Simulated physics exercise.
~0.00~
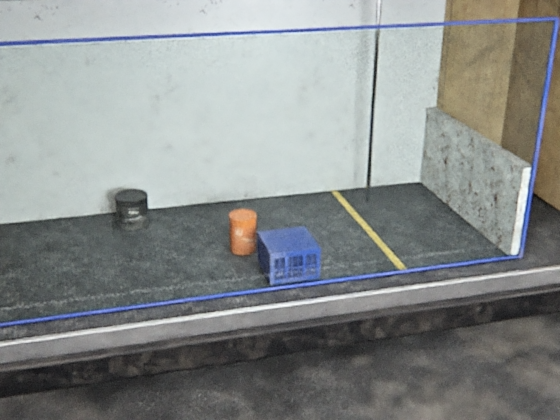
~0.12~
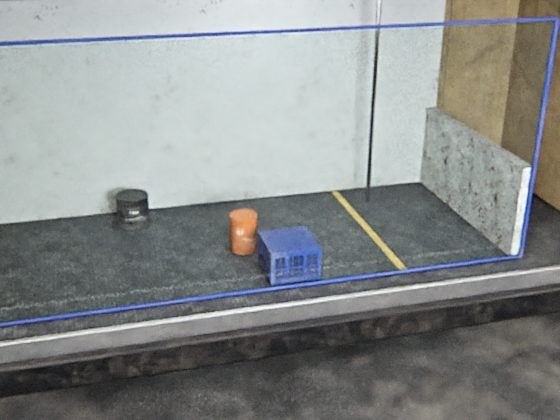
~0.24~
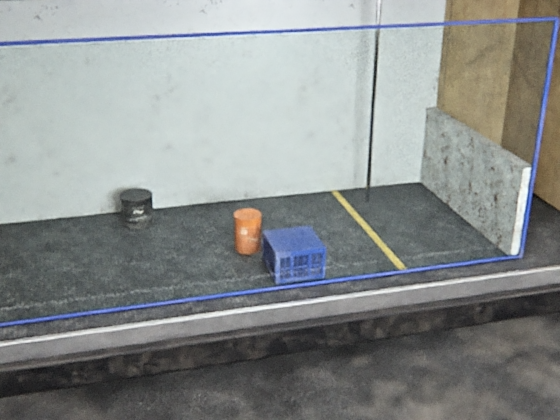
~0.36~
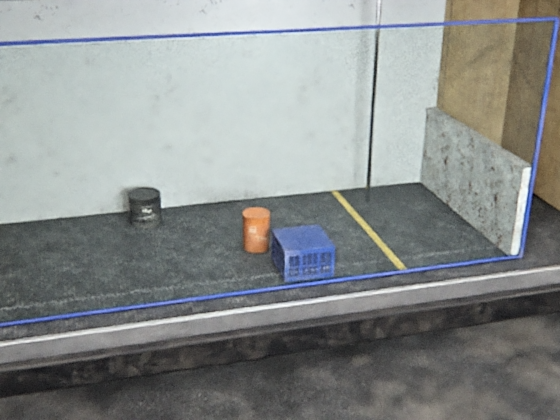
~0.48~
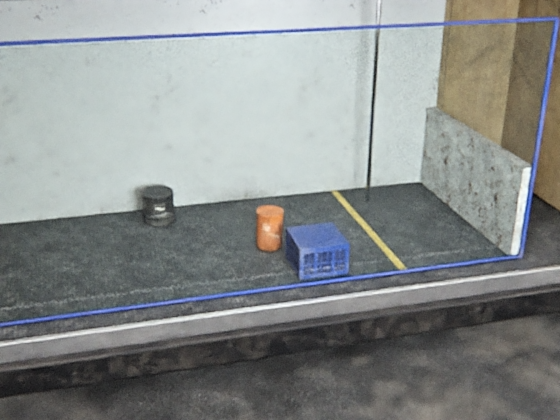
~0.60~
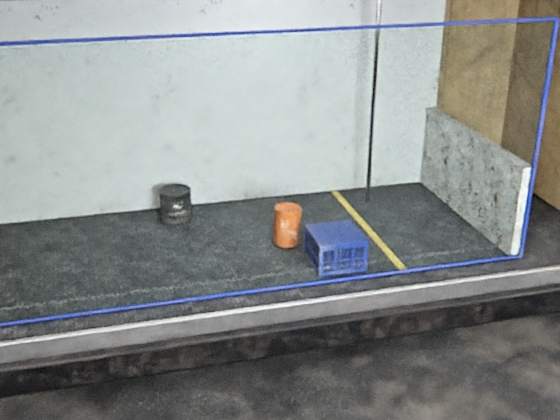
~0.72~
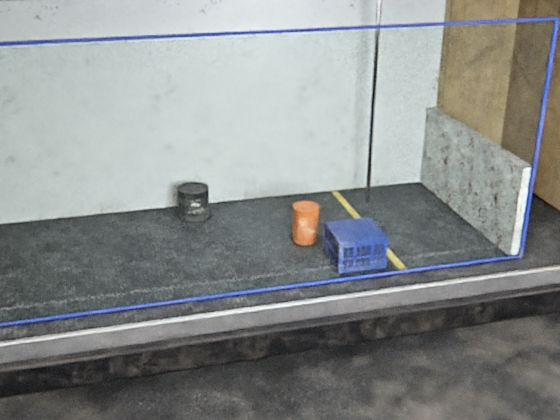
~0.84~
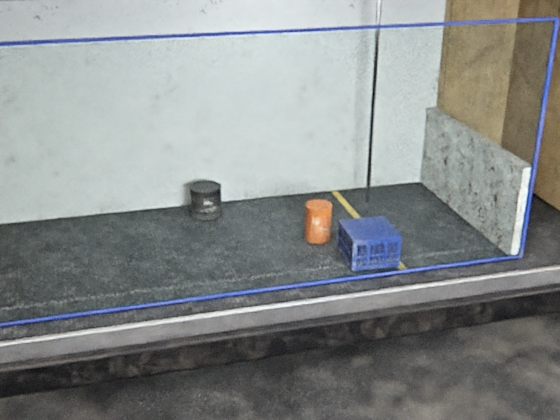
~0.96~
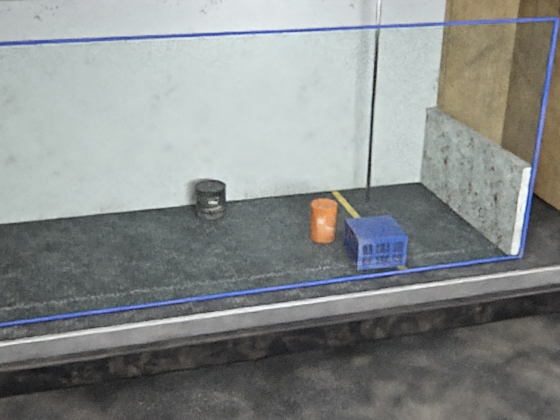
The clip shows a black bucket, an upright orange bucket and a blue crate on a dark bay floor, nearly still before sliding right together, then slowing, with the crate overlapping the yellow line and both buckets left of it.
